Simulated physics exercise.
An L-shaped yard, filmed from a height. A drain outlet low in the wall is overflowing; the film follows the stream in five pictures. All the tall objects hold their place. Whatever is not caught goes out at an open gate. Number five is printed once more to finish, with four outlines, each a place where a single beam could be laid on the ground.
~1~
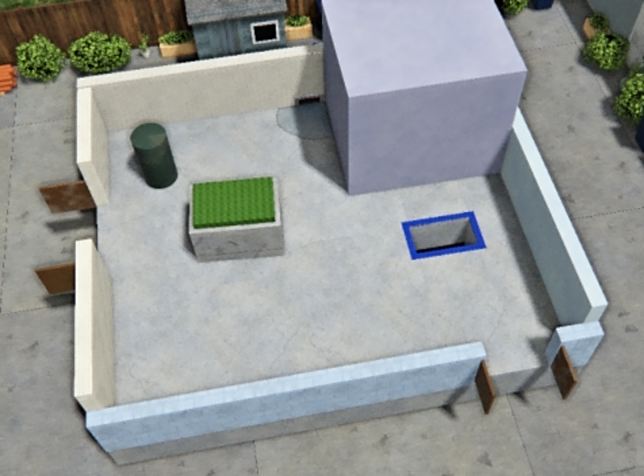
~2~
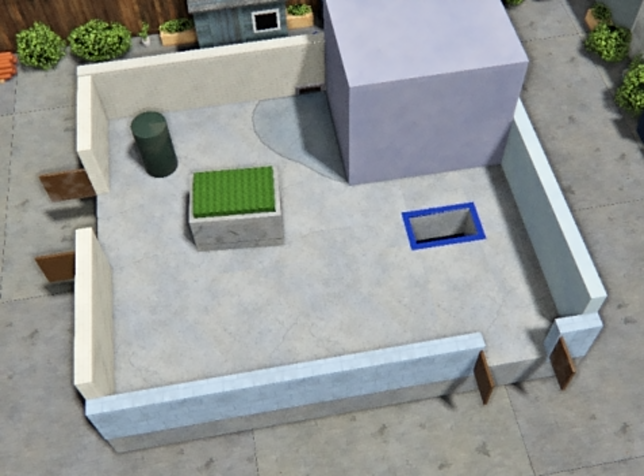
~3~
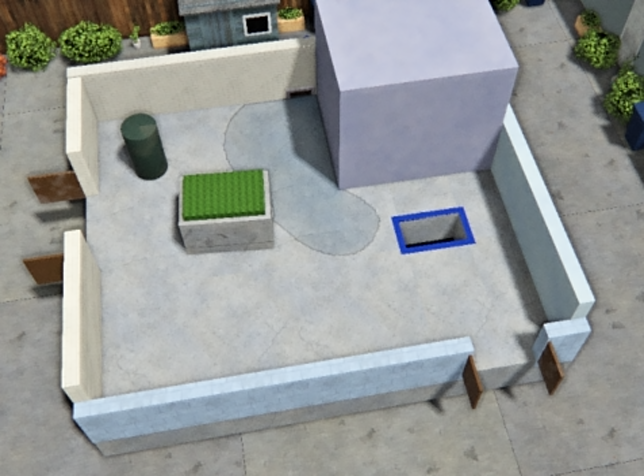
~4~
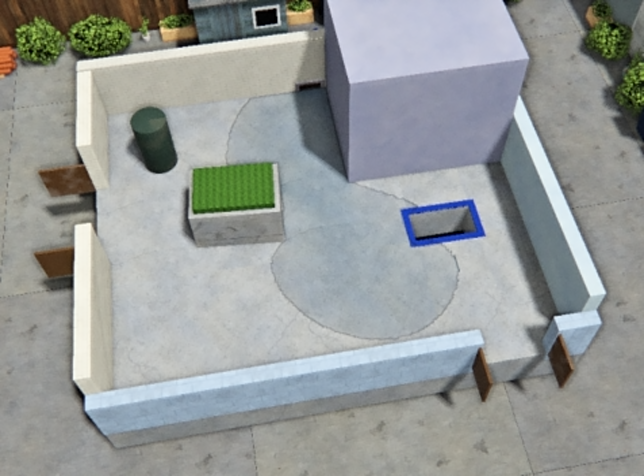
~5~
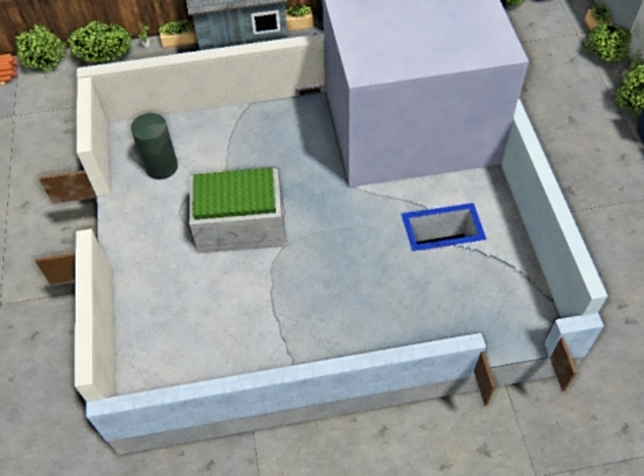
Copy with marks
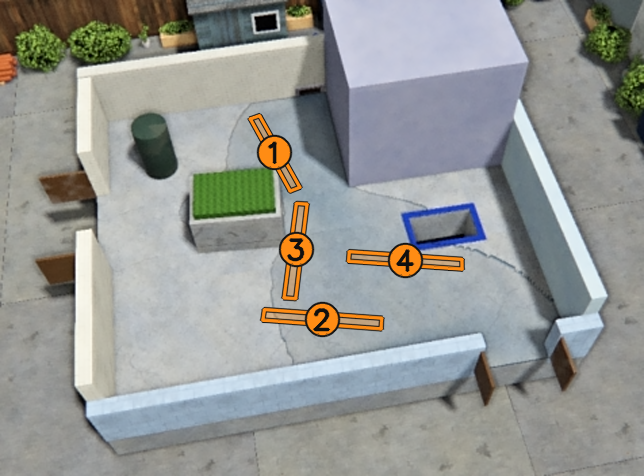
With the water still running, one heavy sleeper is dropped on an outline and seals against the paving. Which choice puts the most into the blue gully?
Position 4.
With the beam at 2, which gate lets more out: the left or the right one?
The right one.
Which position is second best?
That would be 3.
In orange, 1 from (254, 117) to (295, 189); 2 from (263, 314) to (381, 323); 3 from (289, 298) to (301, 203); 4 from (348, 256) to (461, 264).
With 1, about 12 % of the stream goes into the blue gully, about 88 % out by the gates.
With 2, about 12 % of the stream goes into the blue gully, about 87 % out by the gates.
With 3, about 20 % of the stream goes into the blue gully, about 80 % out by the gates.
With 4, about 48 % of the stream goes into the blue gully, about 51 % out by the gates.
